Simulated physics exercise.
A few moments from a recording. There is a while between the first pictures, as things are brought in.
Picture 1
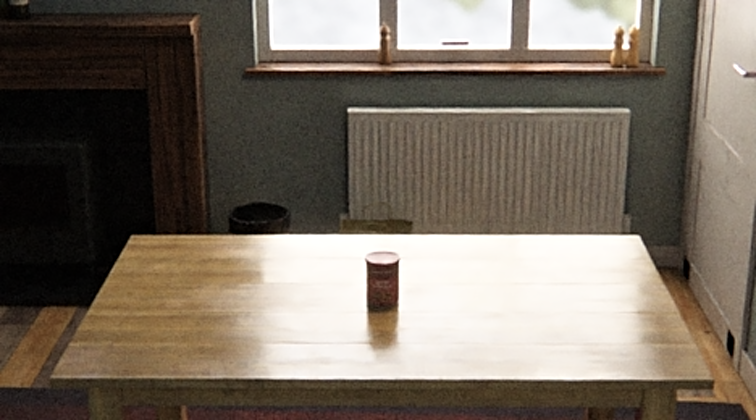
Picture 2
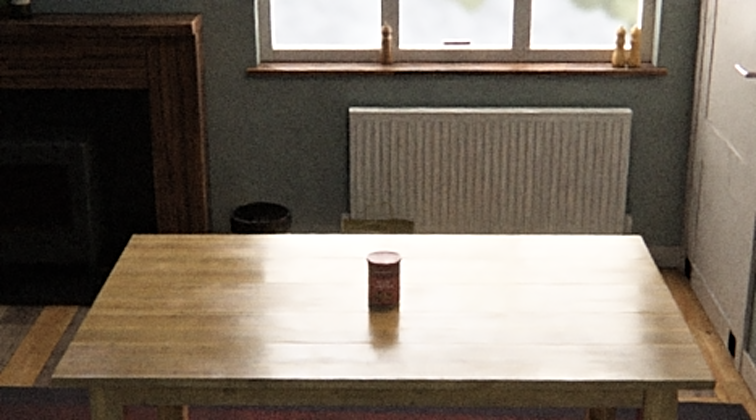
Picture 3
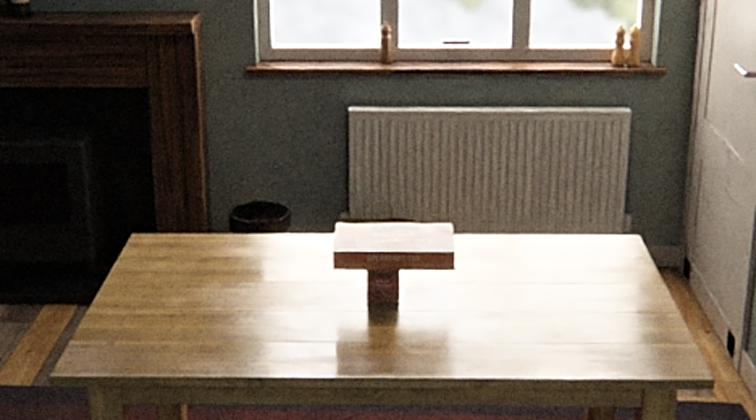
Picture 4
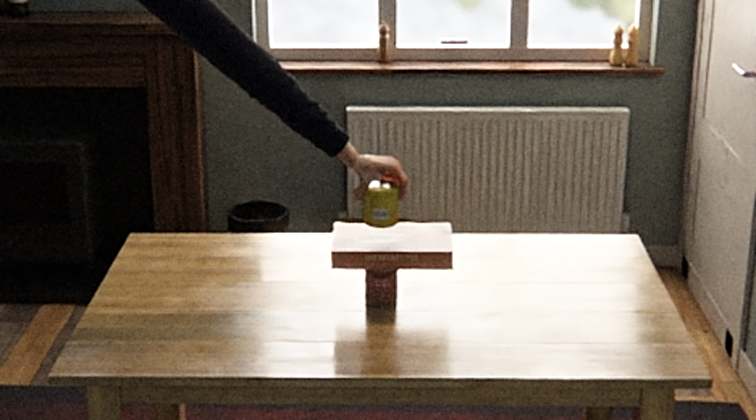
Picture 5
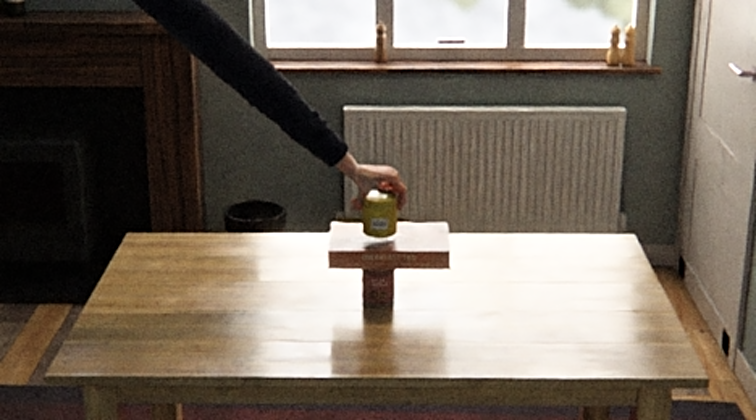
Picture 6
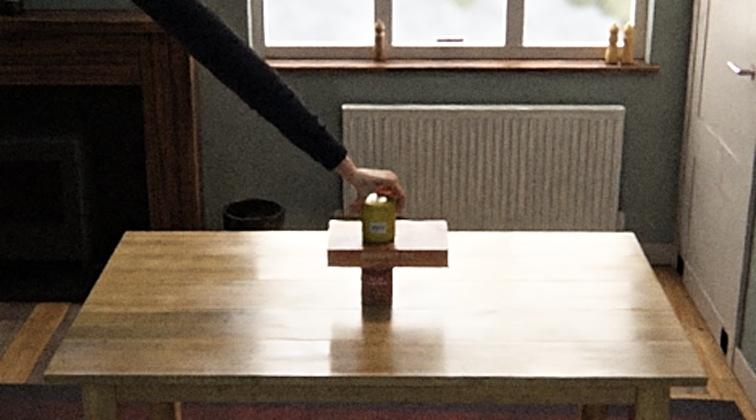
An arm in a dark sleeve reached in from the left and lowered a yellow jar onto a flat reddish block, which had appeared on top of the red tin standing on the wooden table.
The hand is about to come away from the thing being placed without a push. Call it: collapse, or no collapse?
No collapse.
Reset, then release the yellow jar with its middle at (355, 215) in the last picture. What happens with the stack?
Well, it survives then.
Then, 0.70 s after the last picture, nothing has stirred.
Then, 1.70 s after the last picture, yellow jar resting near (378, 218).
At rest, all 3 in place. Seen from the same camera at the end, yellow jar near (378, 218). The stack keeps its balance.
